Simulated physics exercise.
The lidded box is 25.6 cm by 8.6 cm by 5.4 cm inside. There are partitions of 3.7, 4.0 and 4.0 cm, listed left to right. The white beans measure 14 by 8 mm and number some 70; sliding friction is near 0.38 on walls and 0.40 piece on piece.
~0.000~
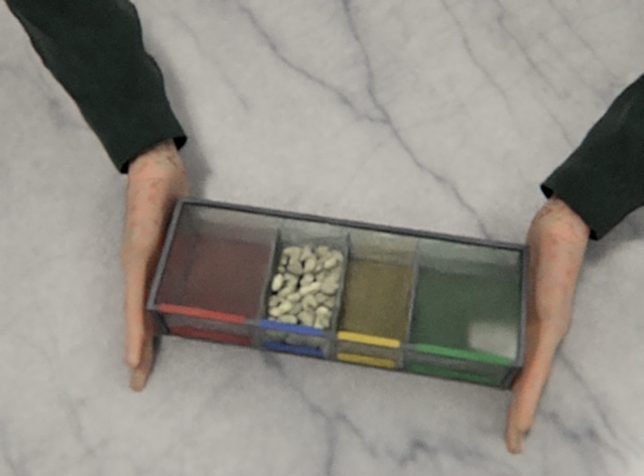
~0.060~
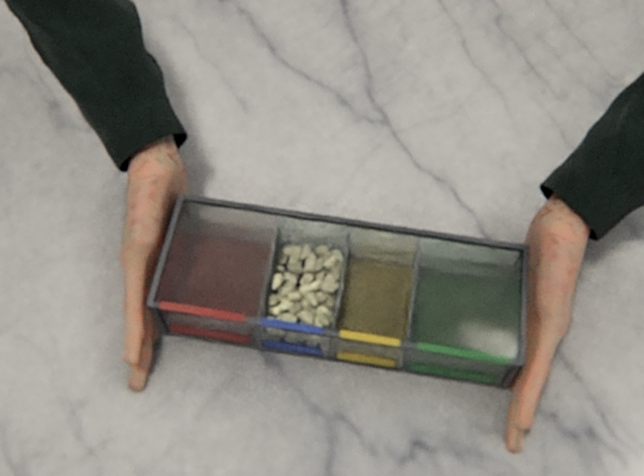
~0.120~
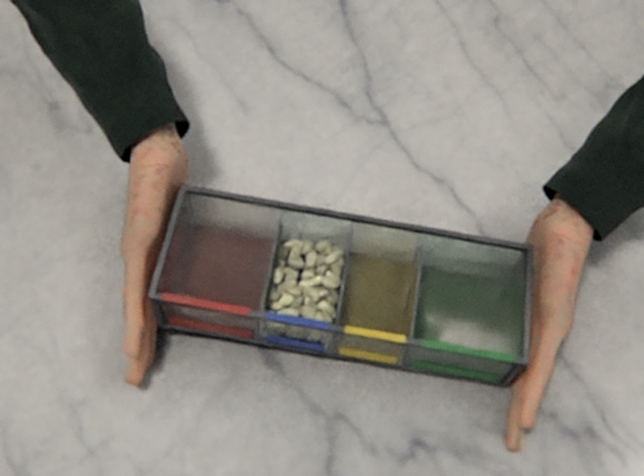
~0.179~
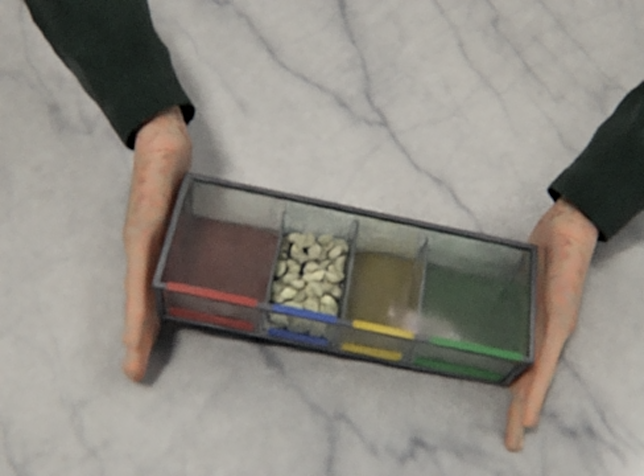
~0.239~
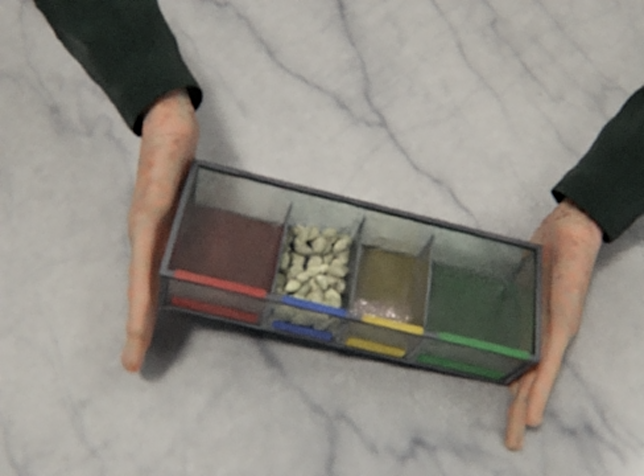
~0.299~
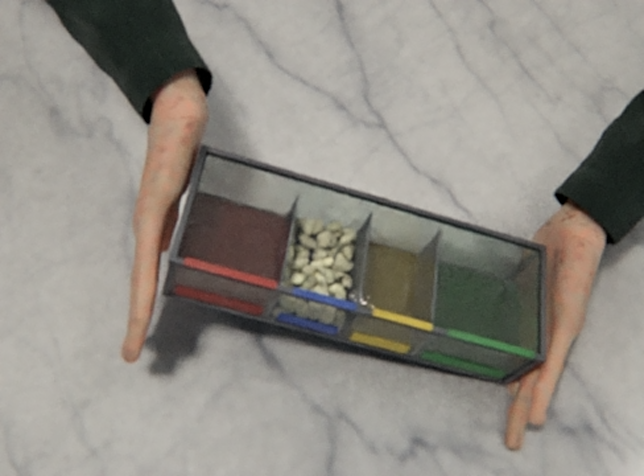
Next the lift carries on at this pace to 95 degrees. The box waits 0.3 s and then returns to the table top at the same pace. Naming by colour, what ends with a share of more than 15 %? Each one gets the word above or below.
Results: Red compartment below; blue compartment above; green compartment above; yellow compartment below.
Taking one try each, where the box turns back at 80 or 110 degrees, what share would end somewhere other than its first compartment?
Some 10 and 35 per cent.
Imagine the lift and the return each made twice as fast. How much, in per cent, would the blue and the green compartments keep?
Per cent held - blue: 65, green: 20.
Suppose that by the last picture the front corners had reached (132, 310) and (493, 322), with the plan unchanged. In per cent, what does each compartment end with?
Per cent by compartment: Red 45, blue 55, green 0, yellow 0.
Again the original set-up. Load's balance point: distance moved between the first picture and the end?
It moves around 5.5 centimetres.
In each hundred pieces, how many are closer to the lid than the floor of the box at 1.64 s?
Close to 60 in a hundred.
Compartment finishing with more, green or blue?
Result: Blue has more.
After 1.64 s, tilt 95 degrees; blue 70 %, green 15 %, yellow 15 %.
After 2.53 s, tilt 48 degrees; blue 60 %, green 30 %, yellow 5 %.
After 3.43 s, tilt 0 degrees; blue 60 %, green 30 %, yellow 10 %.
In the end, at 4.1 s, red 0 %, blue 60 %, green 30 %, yellow 10 %.
